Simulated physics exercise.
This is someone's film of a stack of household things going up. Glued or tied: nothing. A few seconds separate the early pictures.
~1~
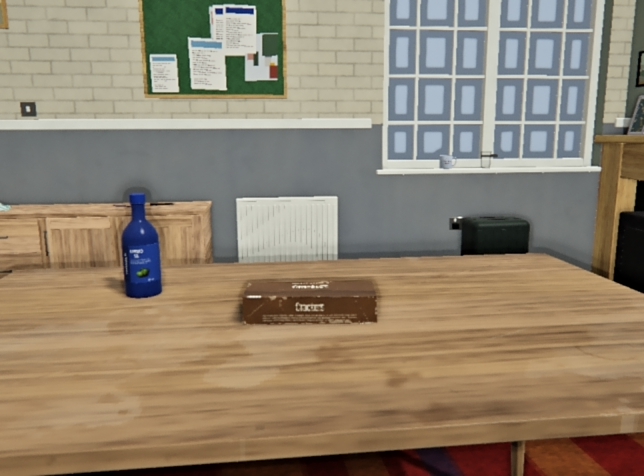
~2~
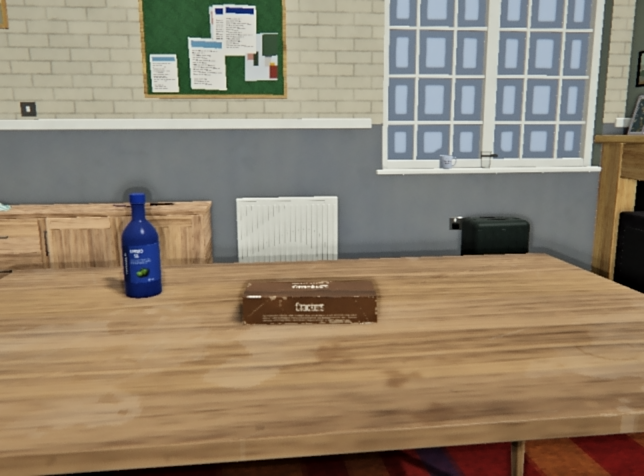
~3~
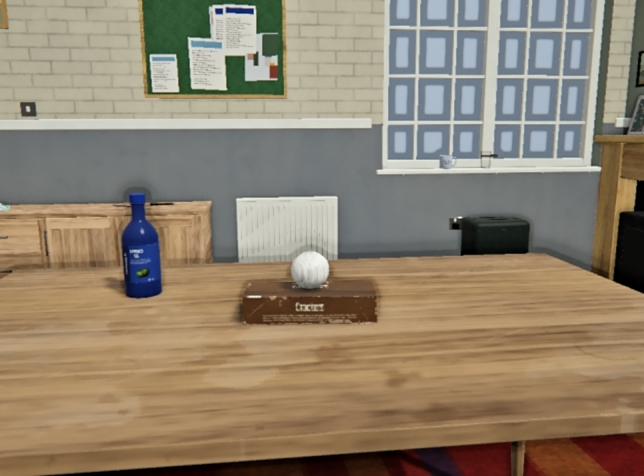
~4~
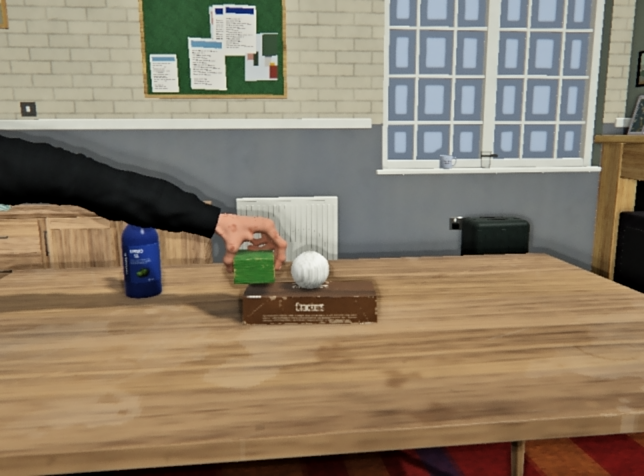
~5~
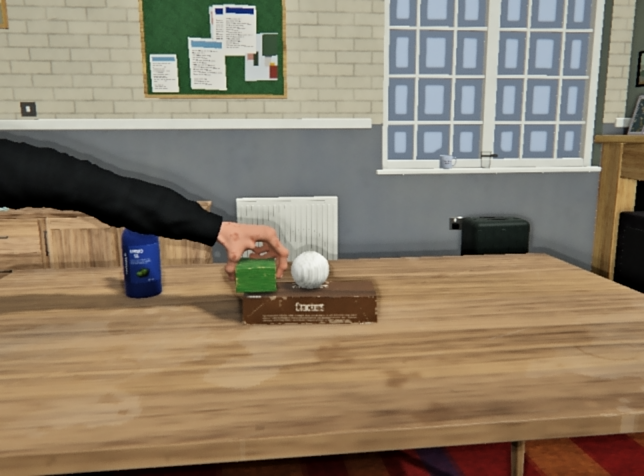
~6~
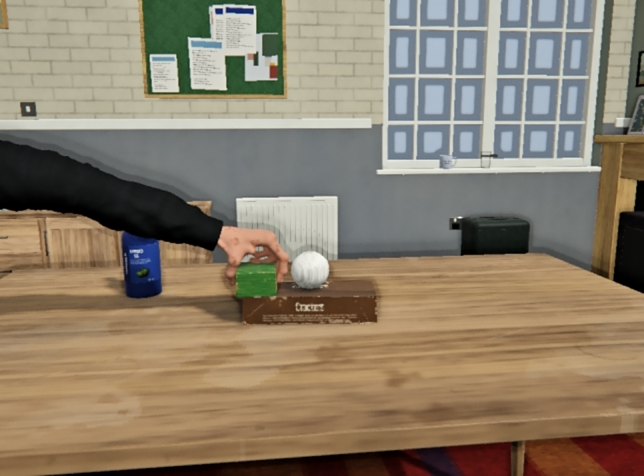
A hand lowers a green block onto the brown packet, left of a white ball.
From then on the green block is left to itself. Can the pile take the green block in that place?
Pretty sure the pile is stable there.
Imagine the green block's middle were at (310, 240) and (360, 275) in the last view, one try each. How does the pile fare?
With the first placement the pile tips over, with the second it remains stable.
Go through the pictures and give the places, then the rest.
In the first picture, the last thing is not in view yet; brown packet (310, 302).
In the second picture, the last thing is not in view yet; blue bottle (141, 245).
In the third picture, the last thing is not in view yet; white onion (310, 270).
In the fourth picture, still above its spot; green block (254, 266); brown packet (310, 302).
In the fifth picture, still above its spot; green block (256, 274); blue bottle (141, 245).
In the sixth picture, in place under the hand; green block (256, 278); white onion (310, 270).
Then, 0.20 s after the last picture, nothing has stirred.
Then, 0.40 s after the last picture, green block resting near (256, 279).
At rest, all 4 in place. Seen from the same camera at the end, green block near (256, 279). The pile holds.
